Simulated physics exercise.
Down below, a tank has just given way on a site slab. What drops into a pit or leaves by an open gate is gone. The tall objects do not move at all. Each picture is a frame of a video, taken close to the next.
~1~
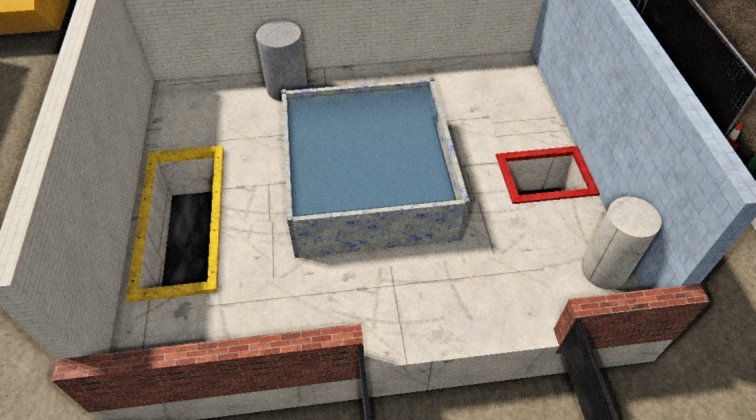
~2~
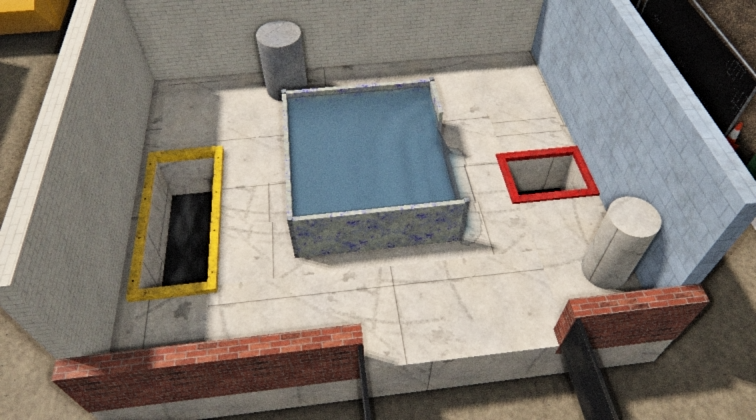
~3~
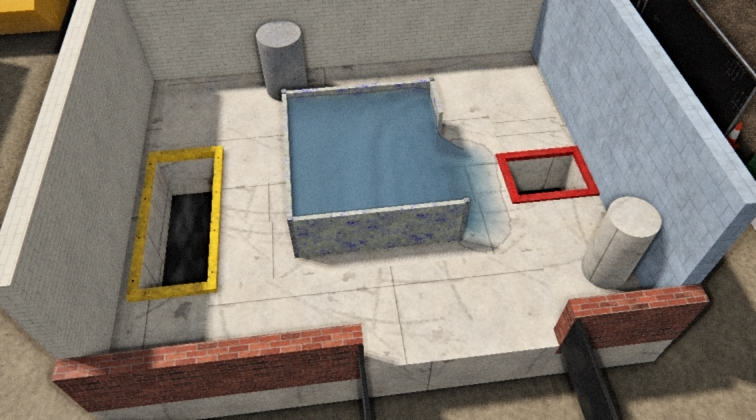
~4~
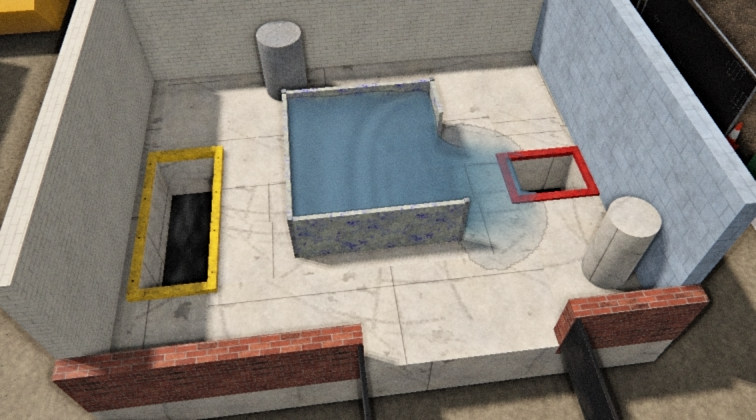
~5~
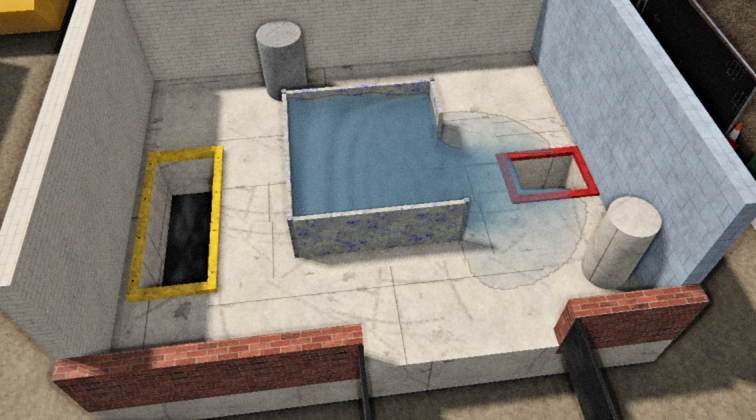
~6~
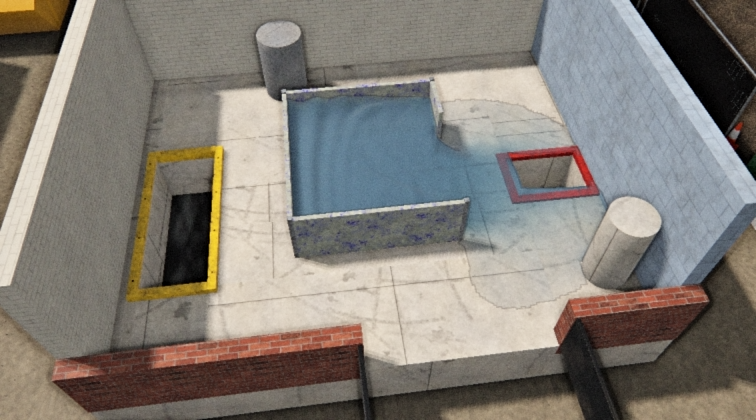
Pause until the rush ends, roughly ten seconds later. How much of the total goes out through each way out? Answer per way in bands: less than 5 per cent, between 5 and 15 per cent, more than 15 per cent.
Going out through each: The gate, between 5 and 15 per cent; the red pit, more than 15 per cent; the yellow pit, less than 5 per cent.
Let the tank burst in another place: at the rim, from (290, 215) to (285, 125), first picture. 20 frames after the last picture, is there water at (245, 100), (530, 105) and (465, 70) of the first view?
In the order asked: Sodden, out of reach, out of reach.
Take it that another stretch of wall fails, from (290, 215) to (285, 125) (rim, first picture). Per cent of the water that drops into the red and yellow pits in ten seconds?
Out of every hundred parts, red takes 0 and yellow takes 55.
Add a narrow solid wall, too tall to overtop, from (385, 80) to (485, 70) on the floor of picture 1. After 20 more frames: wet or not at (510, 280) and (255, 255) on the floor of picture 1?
Swamped, then spared.
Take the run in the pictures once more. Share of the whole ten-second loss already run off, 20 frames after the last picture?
Approximately 55 %.
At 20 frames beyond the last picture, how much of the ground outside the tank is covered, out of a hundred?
About 50 per cent.
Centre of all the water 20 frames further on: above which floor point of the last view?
Centre point: Around (443, 191).
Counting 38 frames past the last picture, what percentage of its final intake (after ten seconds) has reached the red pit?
It should be near 90 percent of the ten-second total.
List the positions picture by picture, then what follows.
The water tank at (368, 146) is whole and still, in the first picture.
Water pours out at (447, 182) and has run to (464, 241), in the second picture.
The front is at (477, 148), out from the gap at (447, 183), in the third picture.
The front is at (510, 145), out from the gap at (447, 184), in the fourth picture.
The front is at (580, 208), out from the gap at (446, 184), in the fifth picture.
Water pours out at (447, 184) and has run to a hidden place, in the sixth picture.
A moment on, water covers 25 % of the floor; the gate 0 %, the red pit 10 %, the yellow pit 0 %.
Next, water covers 25 % of the floor; the gate 0 %, the red pit 20 %, the yellow pit 0 %.
Then, water covers 50 % of the floor; the gate 2 %, the red pit 31 %, the yellow pit 0 %.
Later, water covers 80 % of the floor; the gate 6 %, the red pit 42 %, the yellow pit 0 %.
In the end, water covers 95 % of the floor; the gate 11 %, the red pit 48 %, the yellow pit 0 %.
